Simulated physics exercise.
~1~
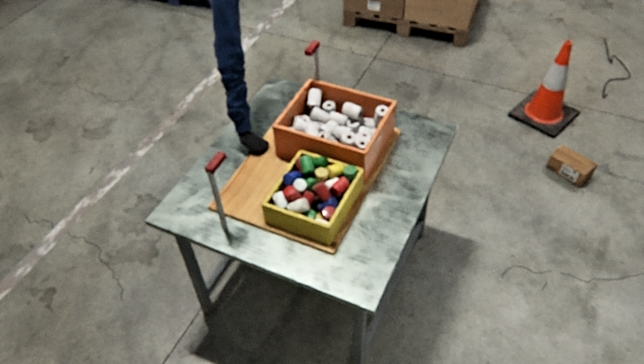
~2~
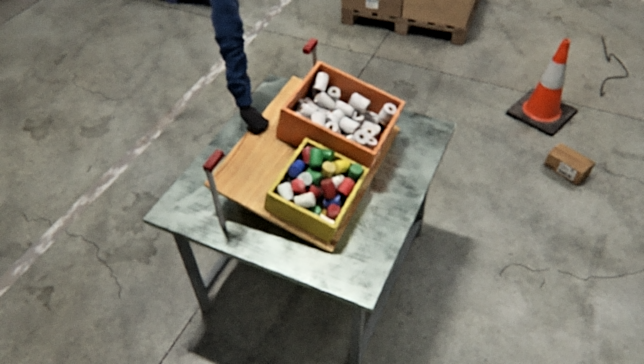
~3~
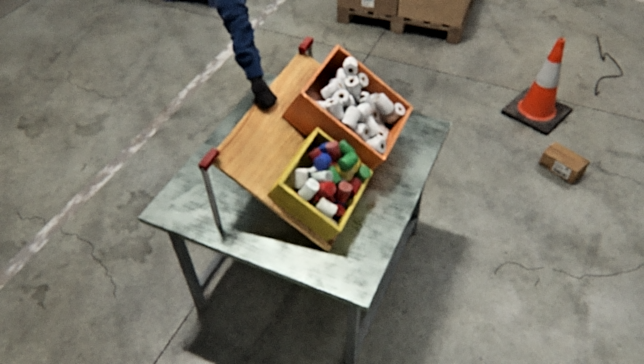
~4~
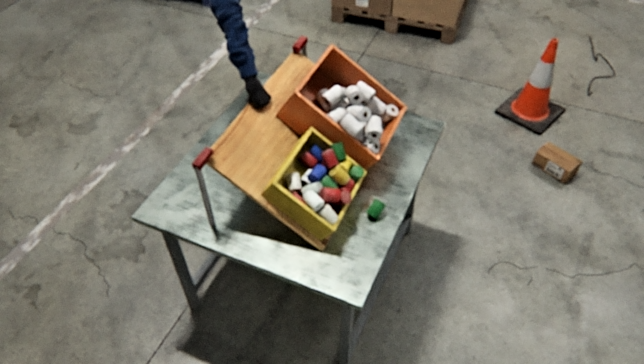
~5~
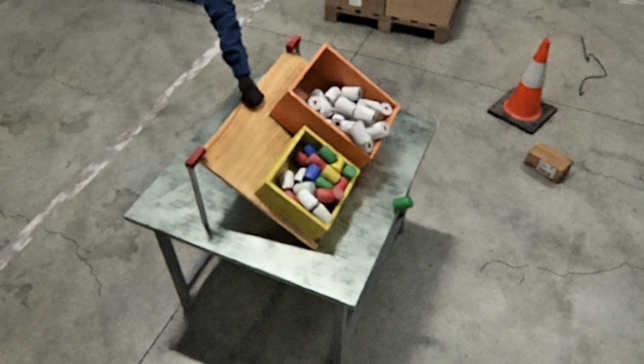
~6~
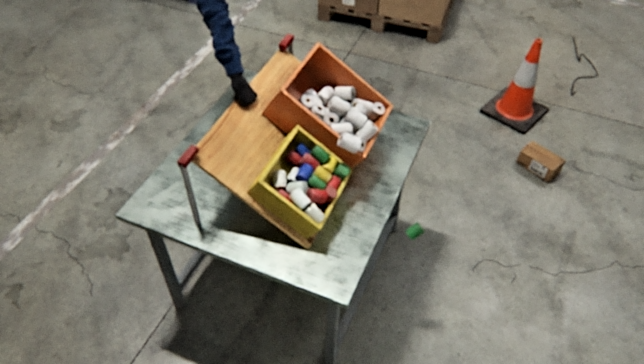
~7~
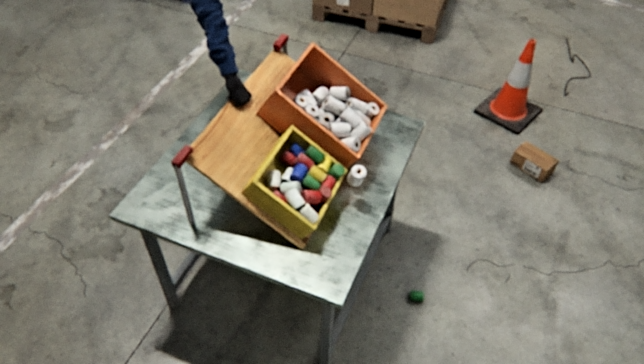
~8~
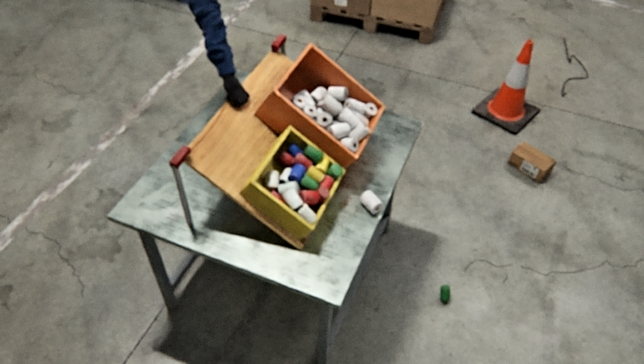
A gloved hand tilts a board with two tubs, and two small pieces tumble out.
